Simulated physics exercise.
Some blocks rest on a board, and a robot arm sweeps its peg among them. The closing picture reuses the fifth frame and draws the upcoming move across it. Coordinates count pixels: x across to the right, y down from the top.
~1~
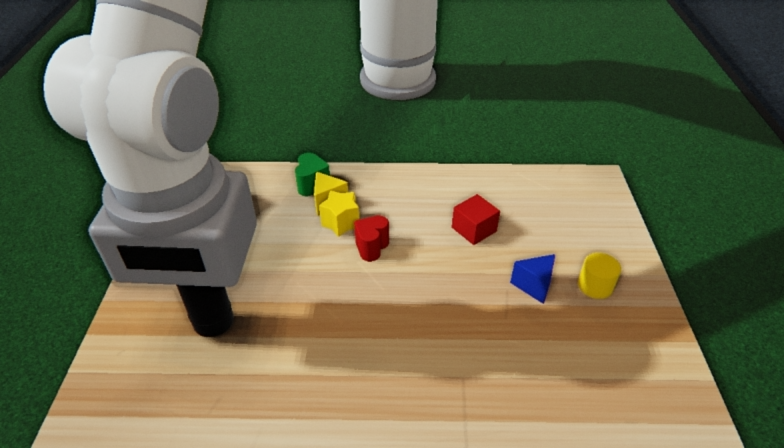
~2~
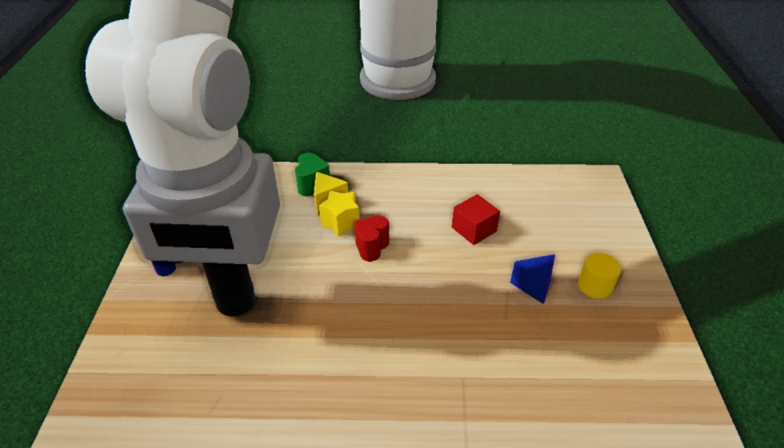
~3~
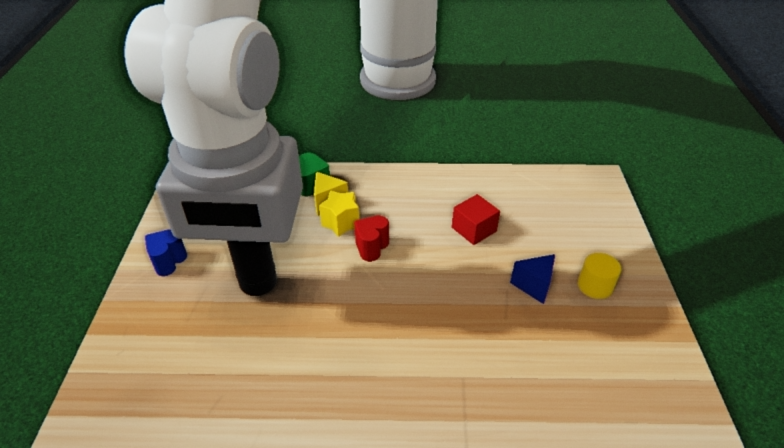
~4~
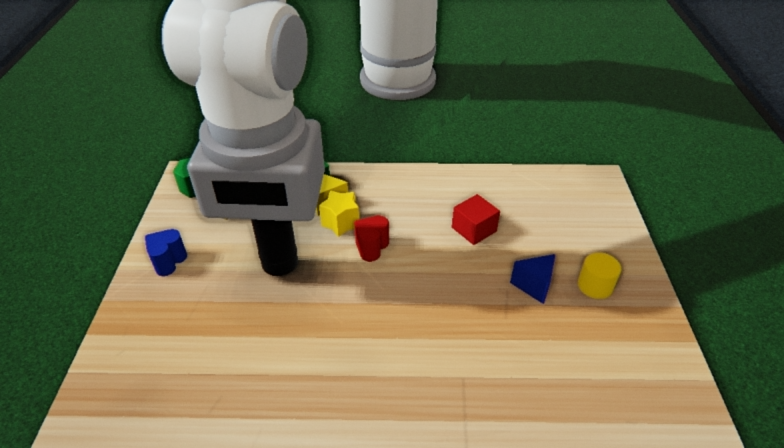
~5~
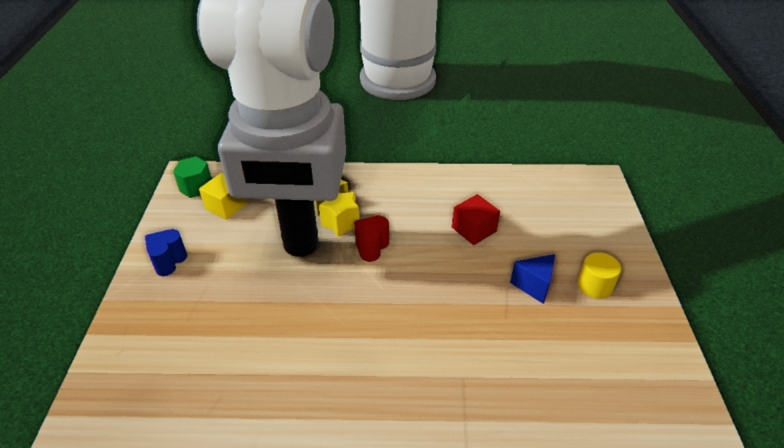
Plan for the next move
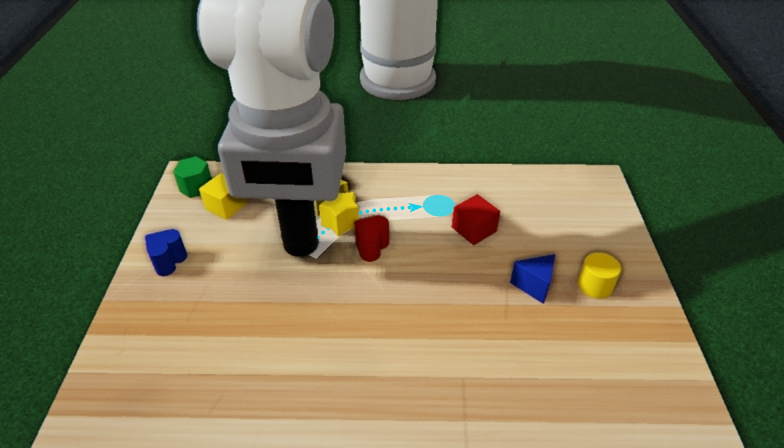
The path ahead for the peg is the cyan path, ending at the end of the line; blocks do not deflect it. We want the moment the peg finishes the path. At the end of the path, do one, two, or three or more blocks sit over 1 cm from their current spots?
Number moved: 1.
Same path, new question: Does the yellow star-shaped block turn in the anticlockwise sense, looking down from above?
My answer is yes.
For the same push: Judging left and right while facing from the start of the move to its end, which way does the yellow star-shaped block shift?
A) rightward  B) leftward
It's B.
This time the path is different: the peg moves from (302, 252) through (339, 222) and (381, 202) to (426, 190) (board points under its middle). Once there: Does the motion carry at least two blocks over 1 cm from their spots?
I'd say no.
The line goes from (302, 252) by way of (339, 221) and (388, 209) to (439, 205).
On the path given first. One third of the way, peg (339, 214); yellow star-shaped block (363, 187).
Two thirds of the way, peg (388, 202); yellow star-shaped block (408, 173).
At the end, peg (440, 199); yellow triangle unmoved; yellow star-shaped block (429, 166), turned 55° anticlockwise.
